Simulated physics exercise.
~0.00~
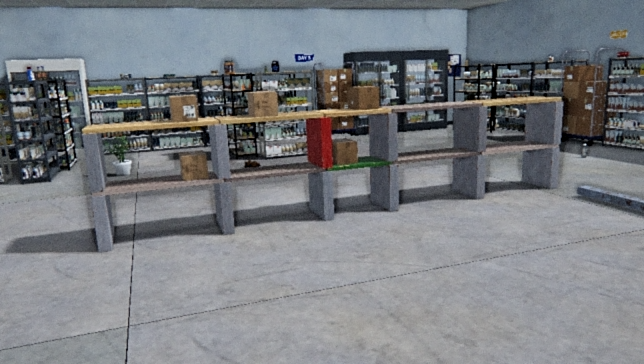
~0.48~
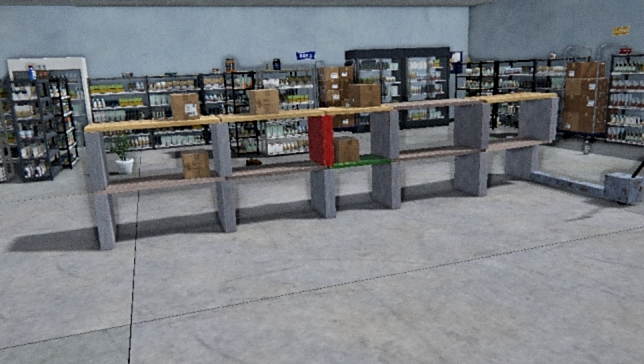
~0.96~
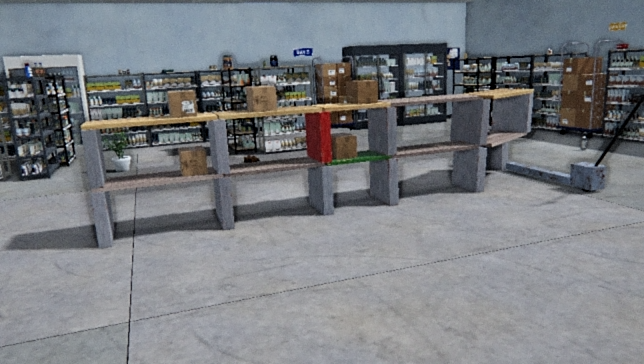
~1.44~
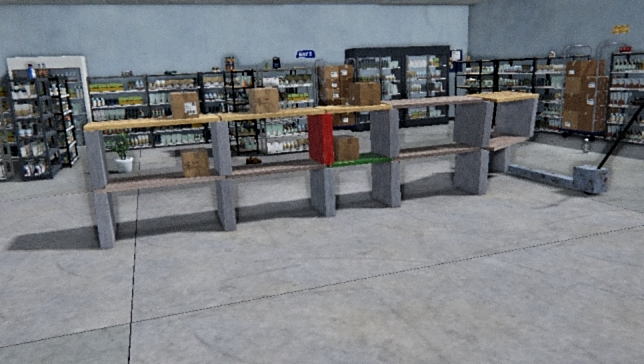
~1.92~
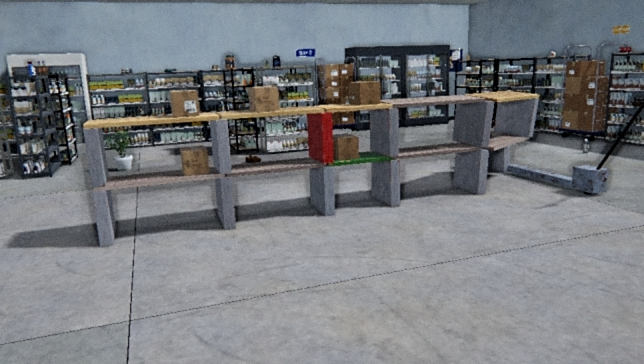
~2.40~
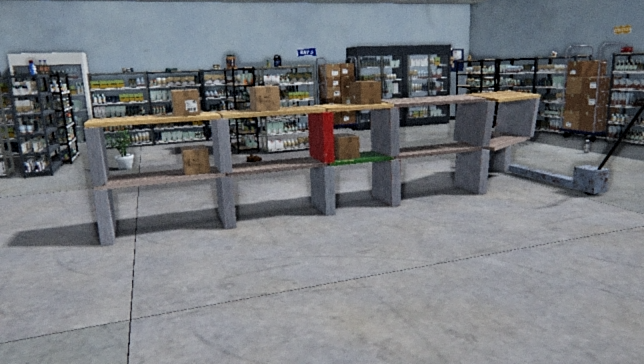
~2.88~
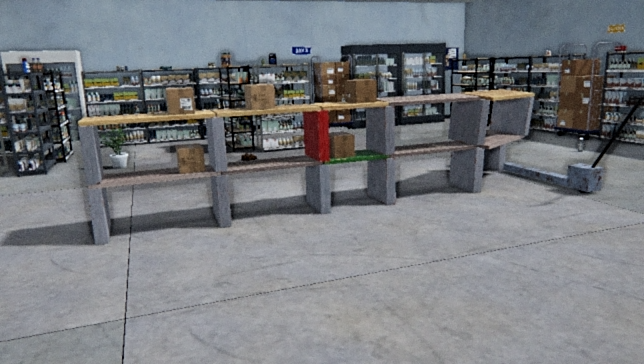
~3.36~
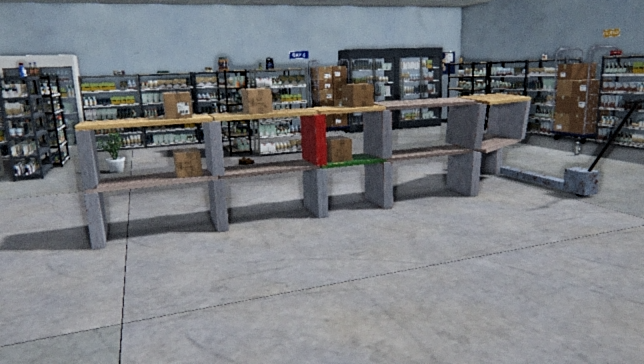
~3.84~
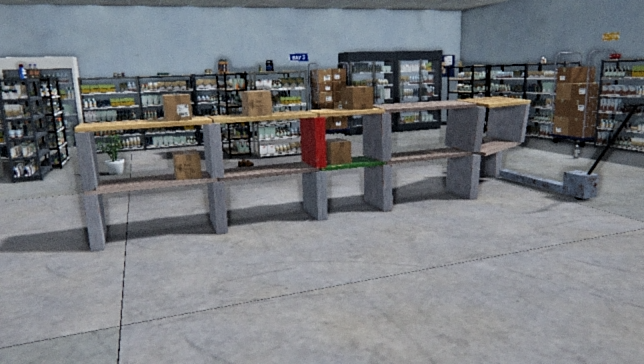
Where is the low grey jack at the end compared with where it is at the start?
It starts out at the far right, clear of the rack, and ends farther left and slightly farther back, up against the foot of the rack's right end.
A long, two-tier makeshift rack of grey uprights and wooden boards stands across the concrete floor of a store, seen from the front by a slightly swaying camera. One upper upright near the middle is red, with a green board beside its foot, and cardboard boxes sit on both tiers. Stocked shelves line the walls behind. From the right, a low grey jack with a dark handle slides left into the foot of the rack's end. The right end shifts a little to the left, and the jack stops. The rack stays standing, with the red upright and green board still in place.
